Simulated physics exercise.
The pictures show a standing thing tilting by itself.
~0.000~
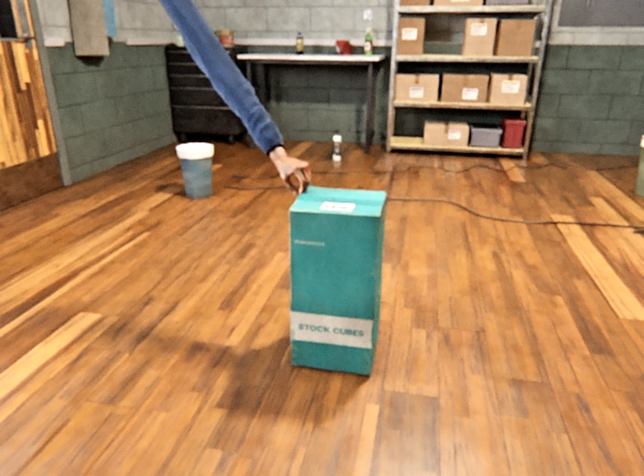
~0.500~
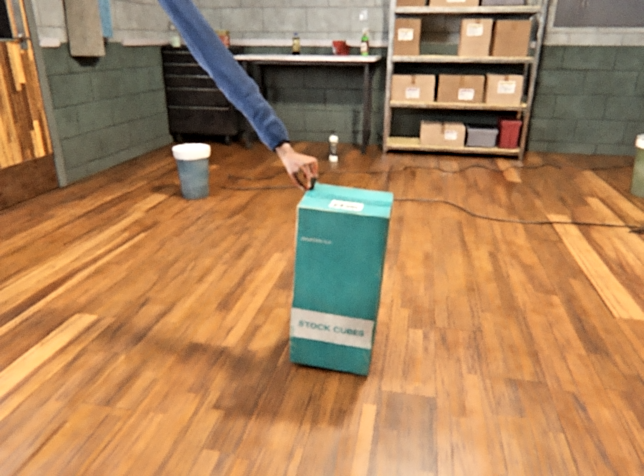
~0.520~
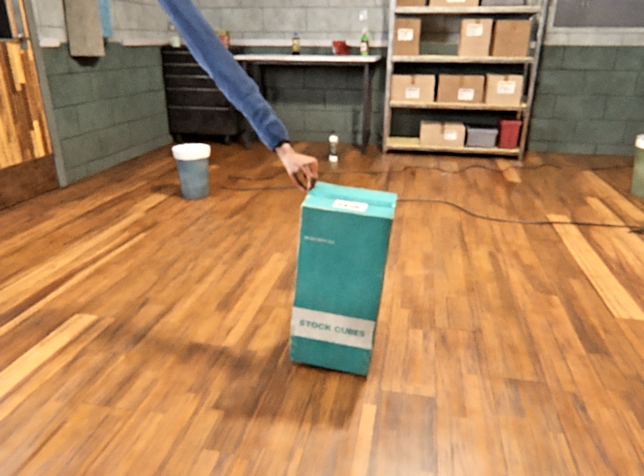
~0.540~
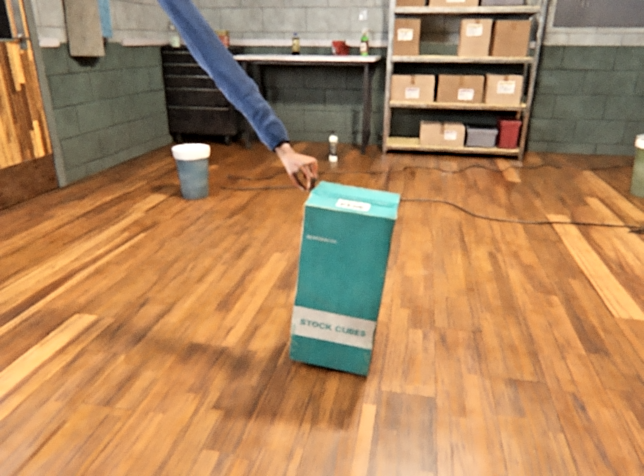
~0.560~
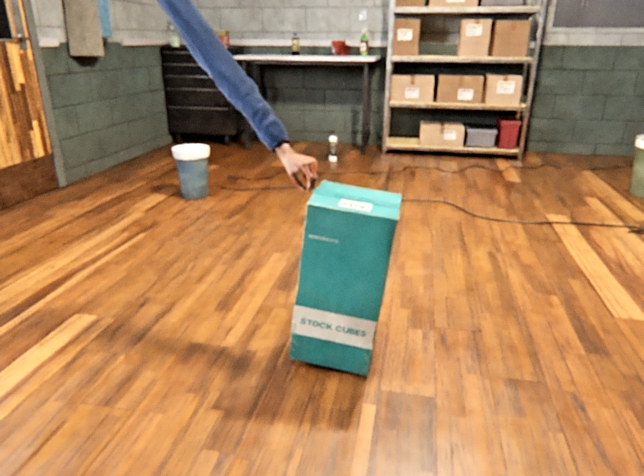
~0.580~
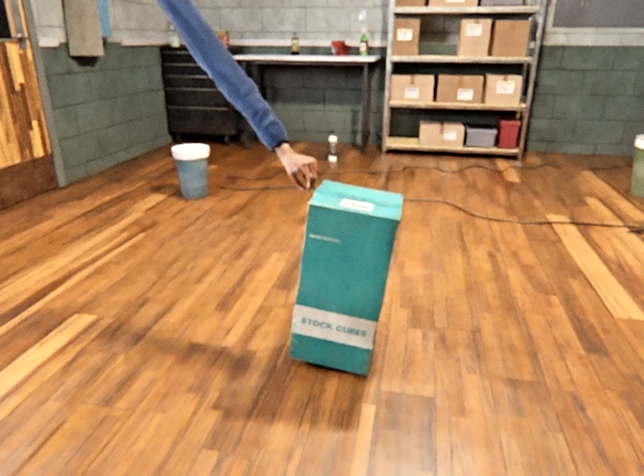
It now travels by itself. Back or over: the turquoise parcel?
The turquoise parcel returns to its base.
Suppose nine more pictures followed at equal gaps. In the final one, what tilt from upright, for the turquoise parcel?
About 4°.
By 0.76 s, turquoise parcel 3° off upright near (340, 278).
By 0.86 s, turquoise parcel 3° off upright near (331, 278).
By 1.04 s, turquoise parcel upright near (336, 280).
When it is over (1.6 s), the turquoise parcel settles on its feet, near (335, 280).
